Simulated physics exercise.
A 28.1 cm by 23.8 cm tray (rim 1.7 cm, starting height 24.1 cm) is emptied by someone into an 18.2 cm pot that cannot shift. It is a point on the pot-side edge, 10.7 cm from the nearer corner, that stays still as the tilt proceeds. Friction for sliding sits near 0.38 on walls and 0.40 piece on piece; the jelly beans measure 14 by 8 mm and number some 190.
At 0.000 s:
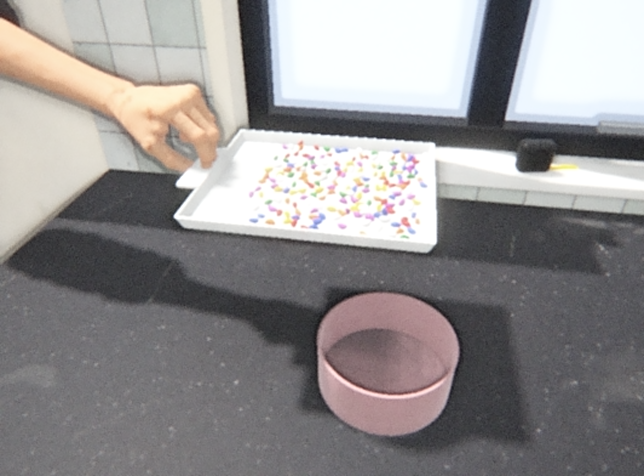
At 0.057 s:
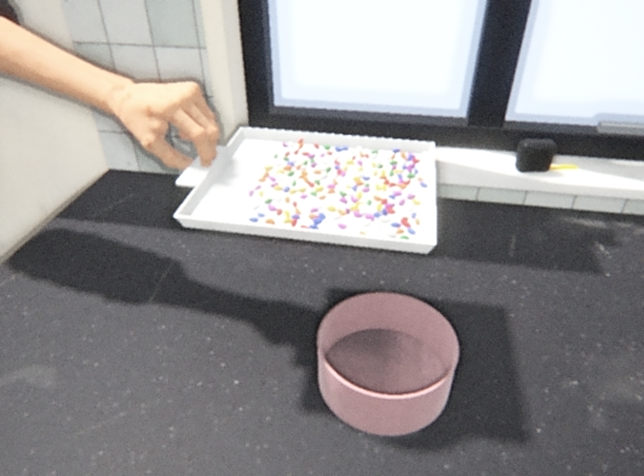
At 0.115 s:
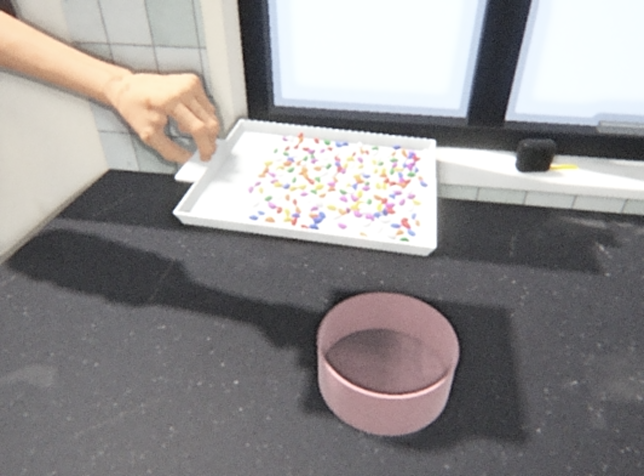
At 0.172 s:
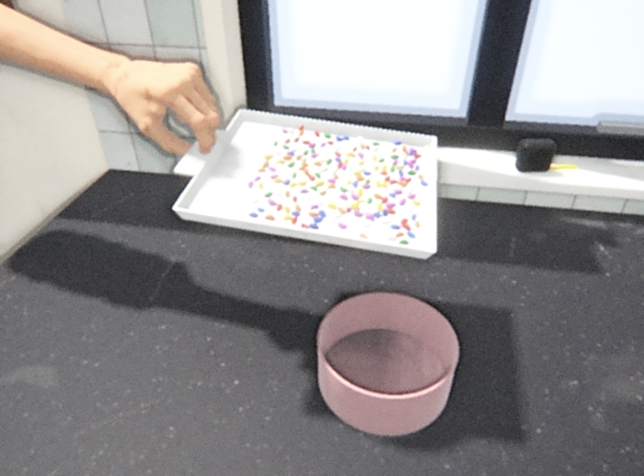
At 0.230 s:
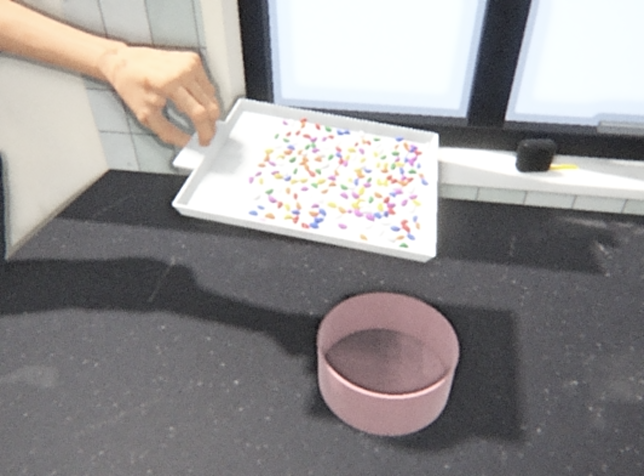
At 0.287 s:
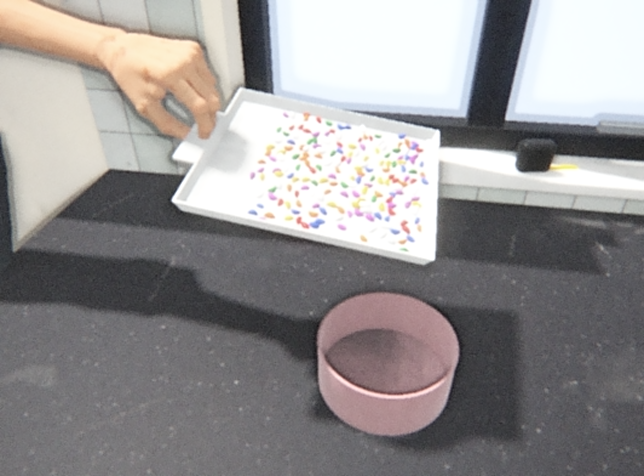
A white tray scattered with small colourful pieces starts level beside a window, held at its left end by a hand, then tilts gradually toward its right front corner, while a round pink pot stays still on the dark counter.
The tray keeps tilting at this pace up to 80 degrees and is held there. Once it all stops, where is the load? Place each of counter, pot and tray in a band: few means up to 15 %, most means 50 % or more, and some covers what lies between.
Counter: Few; pot: Most; tray: Few.
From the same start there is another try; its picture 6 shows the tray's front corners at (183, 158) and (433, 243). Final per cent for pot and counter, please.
That works out as pot 30 and counter 65.
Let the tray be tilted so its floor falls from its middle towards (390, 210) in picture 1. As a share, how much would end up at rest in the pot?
Roughly 75 % of the pieces.
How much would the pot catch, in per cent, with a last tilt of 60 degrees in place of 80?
Around 65 %, I reckon.
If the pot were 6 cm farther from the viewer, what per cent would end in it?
Then close to 75 per cent.
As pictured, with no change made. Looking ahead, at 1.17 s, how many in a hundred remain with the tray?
Estimate: About 80 percent.
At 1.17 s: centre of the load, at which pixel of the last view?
Look about (401, 251) in the last view.
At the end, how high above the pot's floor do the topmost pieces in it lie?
It stands at some 2.0 cm.
After 0.82 s, tilt 45 degrees; the tray holds 100 %, the pot 0 %.
After 1.17 s, tilt 66 degrees; the tray holds 80 %, the pot 10 %.
After 1.61 s, tilt 80 degrees; the tray holds 5 %, the pot 85 %.
By 2.5 s all is still; counter 0 %, pot 100 %, tray 0 %.
